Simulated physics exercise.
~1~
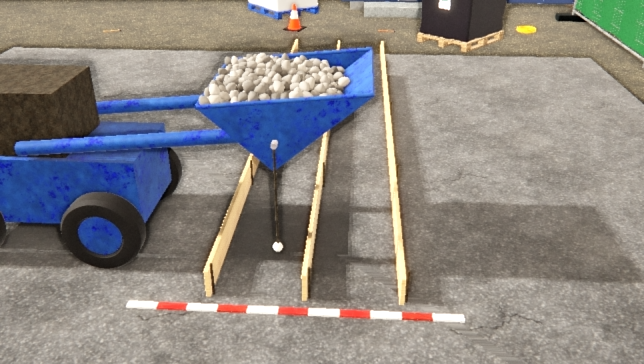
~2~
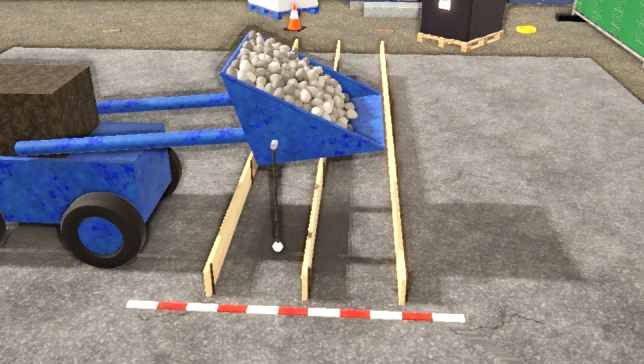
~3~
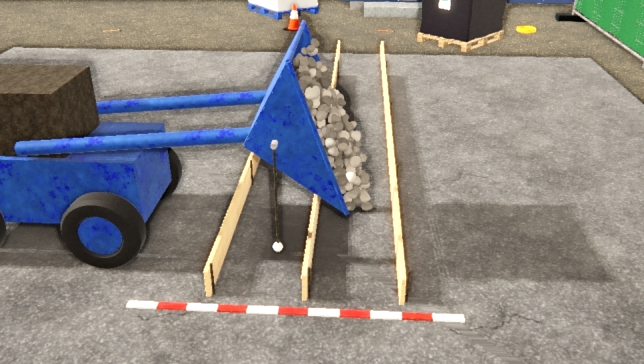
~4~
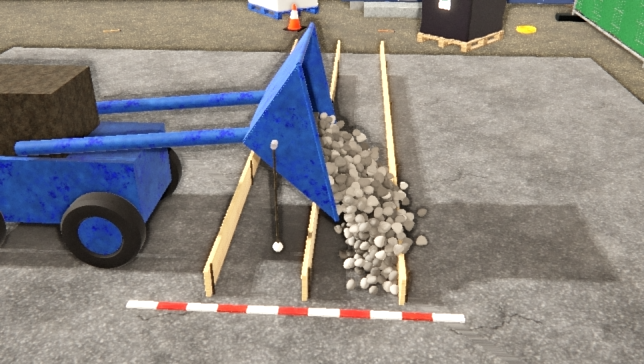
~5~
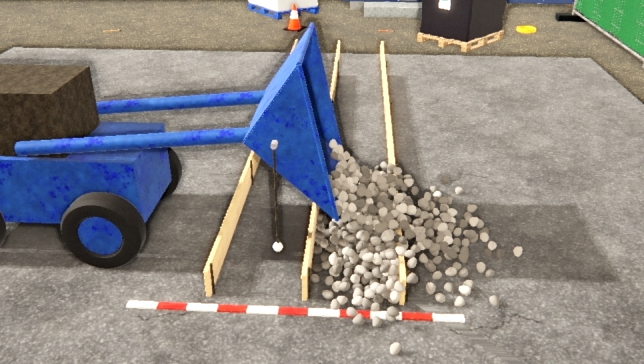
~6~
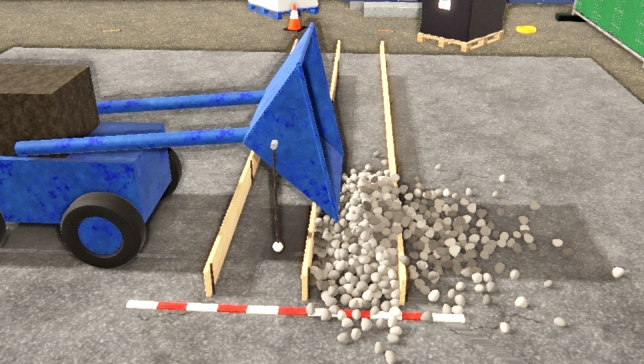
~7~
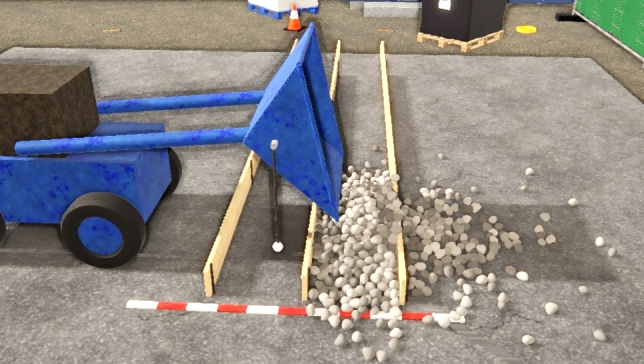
At the start, a blue loader stands on grey ground at the left, its bucket heaped with pale, rounded stones above three wooden boards lying side by side. The bucket begins to tip toward the right, and the stones slide toward its lower edge. As it turns steeper, they pour out in a thick stream between the middle and right boards. The bucket then holds still while the rest tumbles down, some spilling over the right board and scattering across the ground. It ends with the bucket empty, most stones piled in the right bay and none in the left.
